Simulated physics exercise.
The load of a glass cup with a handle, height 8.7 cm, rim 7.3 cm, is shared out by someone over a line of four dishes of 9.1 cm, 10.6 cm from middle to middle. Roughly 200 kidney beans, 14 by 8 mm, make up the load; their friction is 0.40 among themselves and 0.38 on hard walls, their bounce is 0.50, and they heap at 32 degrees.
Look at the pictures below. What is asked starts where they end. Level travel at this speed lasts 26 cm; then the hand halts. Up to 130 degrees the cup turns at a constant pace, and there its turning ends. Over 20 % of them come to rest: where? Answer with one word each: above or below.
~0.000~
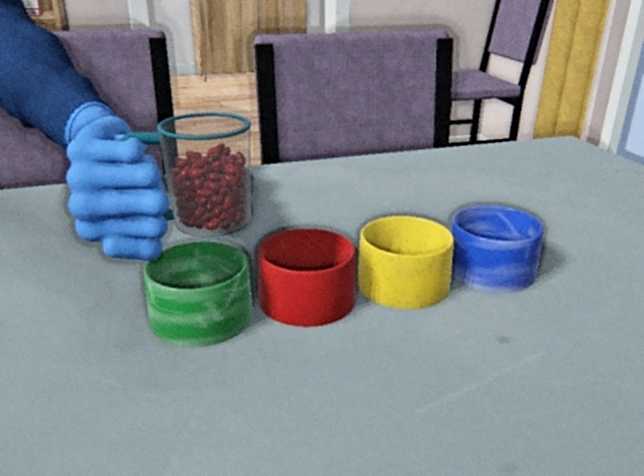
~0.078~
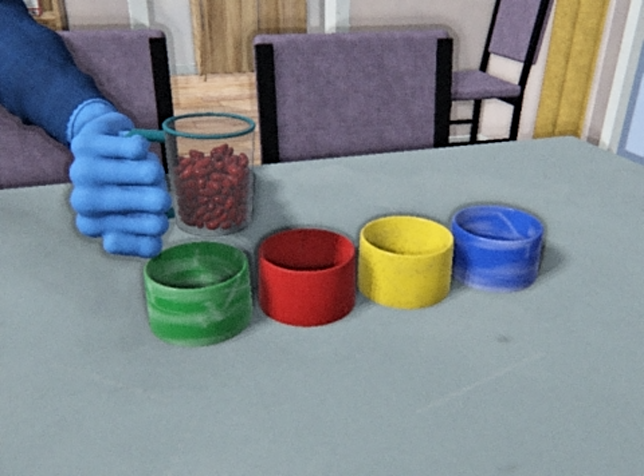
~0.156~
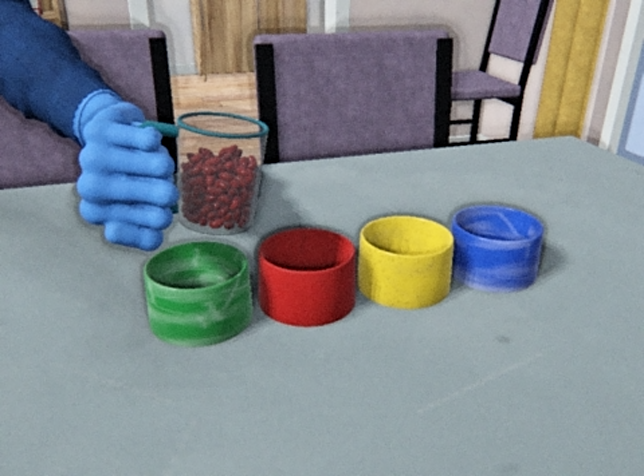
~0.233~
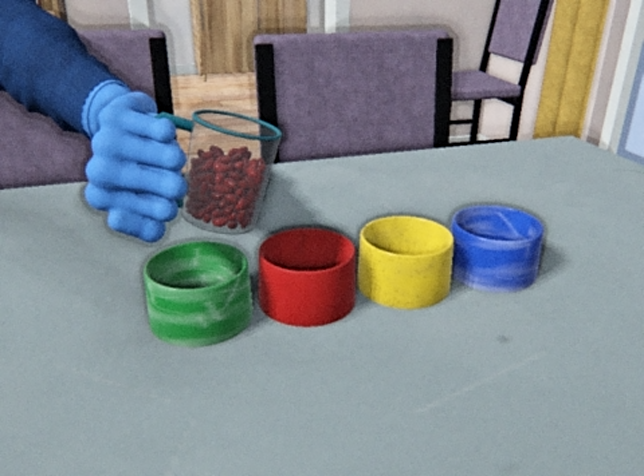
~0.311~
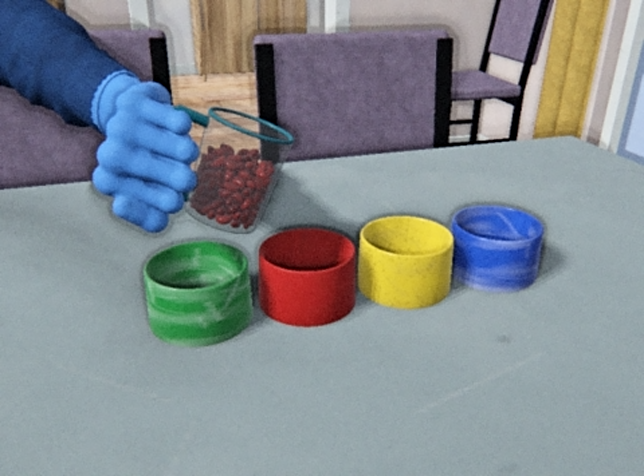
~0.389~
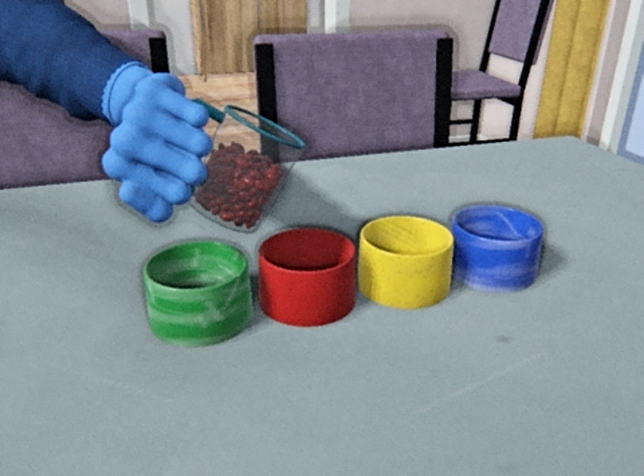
Red below, blue below, green below, yellow above, counter below.
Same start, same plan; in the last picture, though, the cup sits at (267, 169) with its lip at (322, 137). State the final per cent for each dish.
The red dish keeps 0, the blue one 100, the green one 0 and the yellow one 0.
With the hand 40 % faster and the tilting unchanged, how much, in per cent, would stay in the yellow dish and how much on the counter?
In that case: Yellow 50, and counter 40.
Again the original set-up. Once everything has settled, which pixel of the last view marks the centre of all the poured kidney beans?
Roughly (409, 264).
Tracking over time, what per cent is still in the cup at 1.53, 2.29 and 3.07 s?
Approx. 35 / 0 / 0 percent.
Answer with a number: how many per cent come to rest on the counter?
Close to 0 per cent, give or take.
After 1.53 s, tilt 127 degrees; cup holds 35 %, yellow 65 %.
After 2.29 s, tilt 130 degrees; cup holds 0 %, yellow 100 %.
After 3.07 s, tilt 130 degrees; cup holds 0 %, yellow 100 %.
In the end, at 3.4 s, red 0 %, blue 0 %, green 0 %, yellow 100 %, counter 0 %.
